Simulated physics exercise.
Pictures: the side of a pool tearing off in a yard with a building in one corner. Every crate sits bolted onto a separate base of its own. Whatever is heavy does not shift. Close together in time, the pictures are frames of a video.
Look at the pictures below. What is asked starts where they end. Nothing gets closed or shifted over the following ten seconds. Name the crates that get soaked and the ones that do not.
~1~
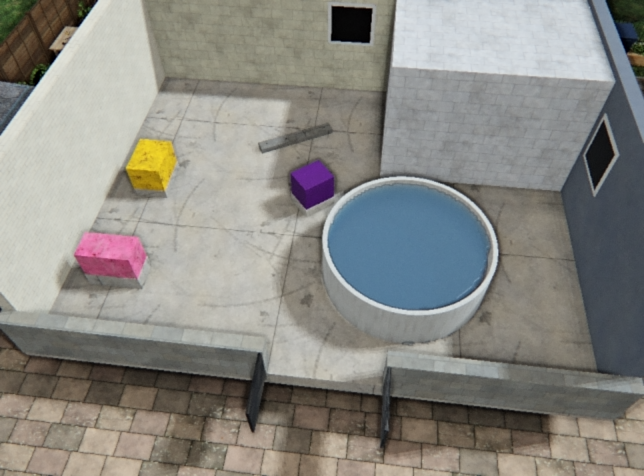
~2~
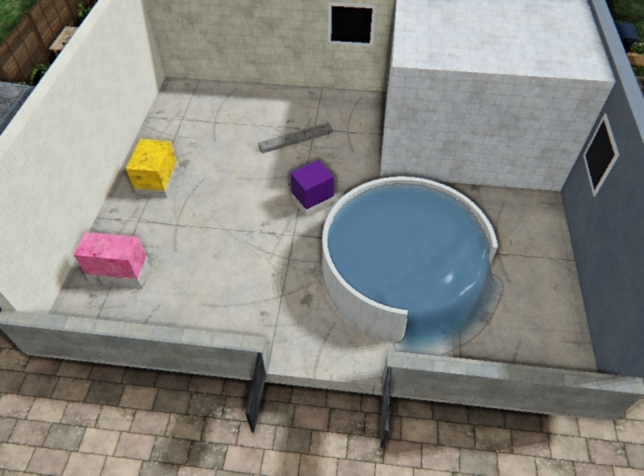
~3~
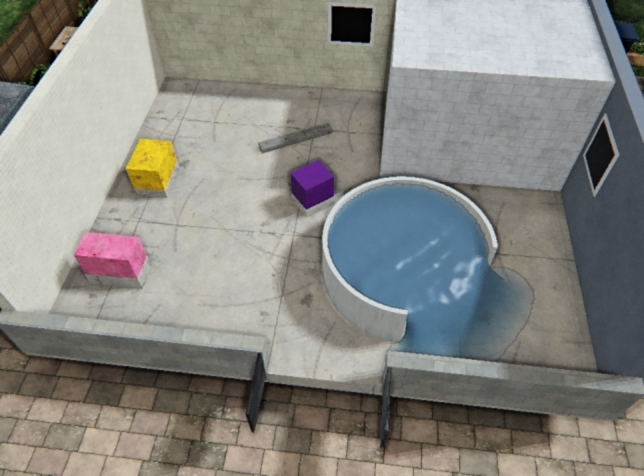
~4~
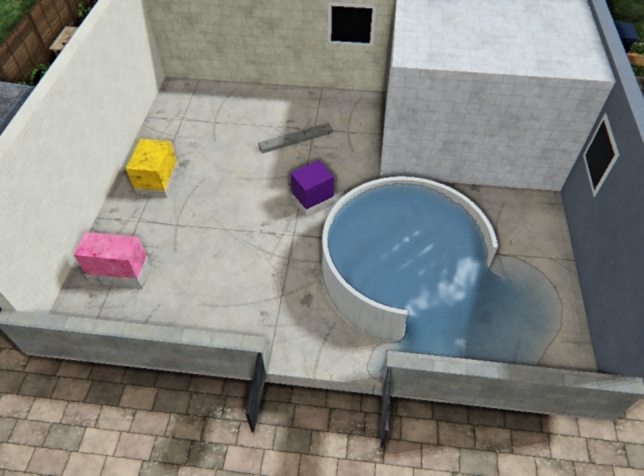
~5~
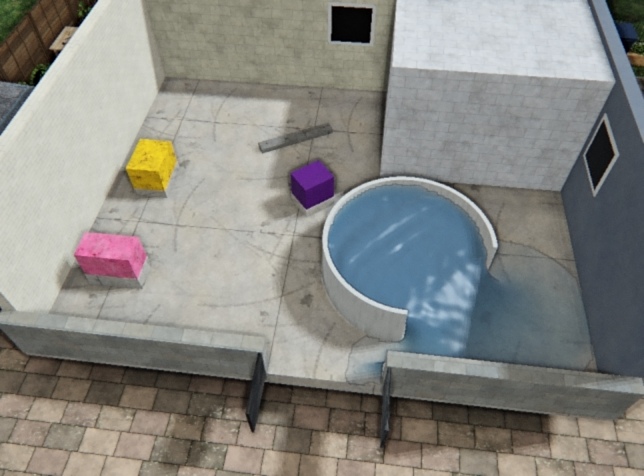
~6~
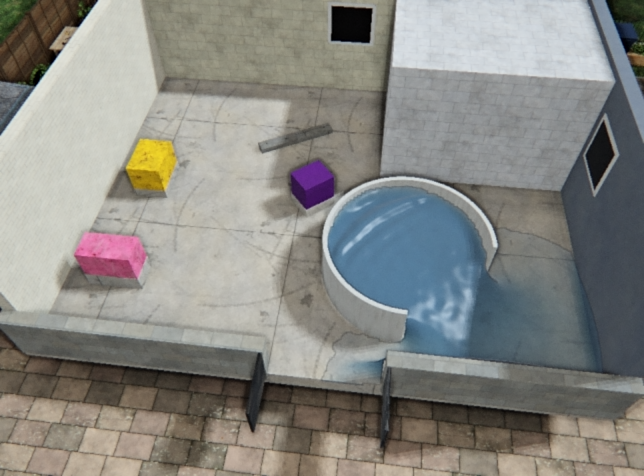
The yellow crate never gets touched by the water; the purple crate gets touched by the water; the pink crate never gets touched by the water.
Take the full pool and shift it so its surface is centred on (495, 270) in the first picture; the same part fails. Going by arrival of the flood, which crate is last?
Last: The yellow one.
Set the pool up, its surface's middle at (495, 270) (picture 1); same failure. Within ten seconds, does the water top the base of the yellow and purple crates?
Yellow crate remains dry, purple crate remains dry.
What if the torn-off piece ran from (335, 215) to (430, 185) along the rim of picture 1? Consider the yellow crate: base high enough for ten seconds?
After ten seconds, the yellow has been flooded.
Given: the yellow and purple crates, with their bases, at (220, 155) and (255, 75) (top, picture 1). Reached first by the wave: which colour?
From the scene, I'd name the crate marked pink.
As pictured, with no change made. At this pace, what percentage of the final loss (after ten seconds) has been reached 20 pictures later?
Approximately 30 %.
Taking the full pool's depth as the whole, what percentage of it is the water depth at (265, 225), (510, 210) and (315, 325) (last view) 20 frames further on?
About 0 per cent, then 40 per cent, then 6 per cent.
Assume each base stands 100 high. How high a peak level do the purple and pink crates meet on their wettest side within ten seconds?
Taking them in the order asked, 190 percent and 50 percent.
A moment on, water covers 15 % of the floor; the yellow crate not reached, the purple crate not reached, the pink crate not reached.
Next, water covers 30 % of the floor; the yellow crate not reached, the purple crate not reached, the pink crate not reached.
Then, water covers 50 % of the floor; the yellow crate not reached, the purple crate water round its plinth, the pink crate water round its plinth.
Later, water covers 85 % of the floor; the yellow crate water round its plinth, the purple crate water round its plinth, the pink crate water round its plinth.
In the end, water covers 95 % of the floor; the yellow crate stayed above the water, the purple crate was topped, the pink crate stayed above the water.
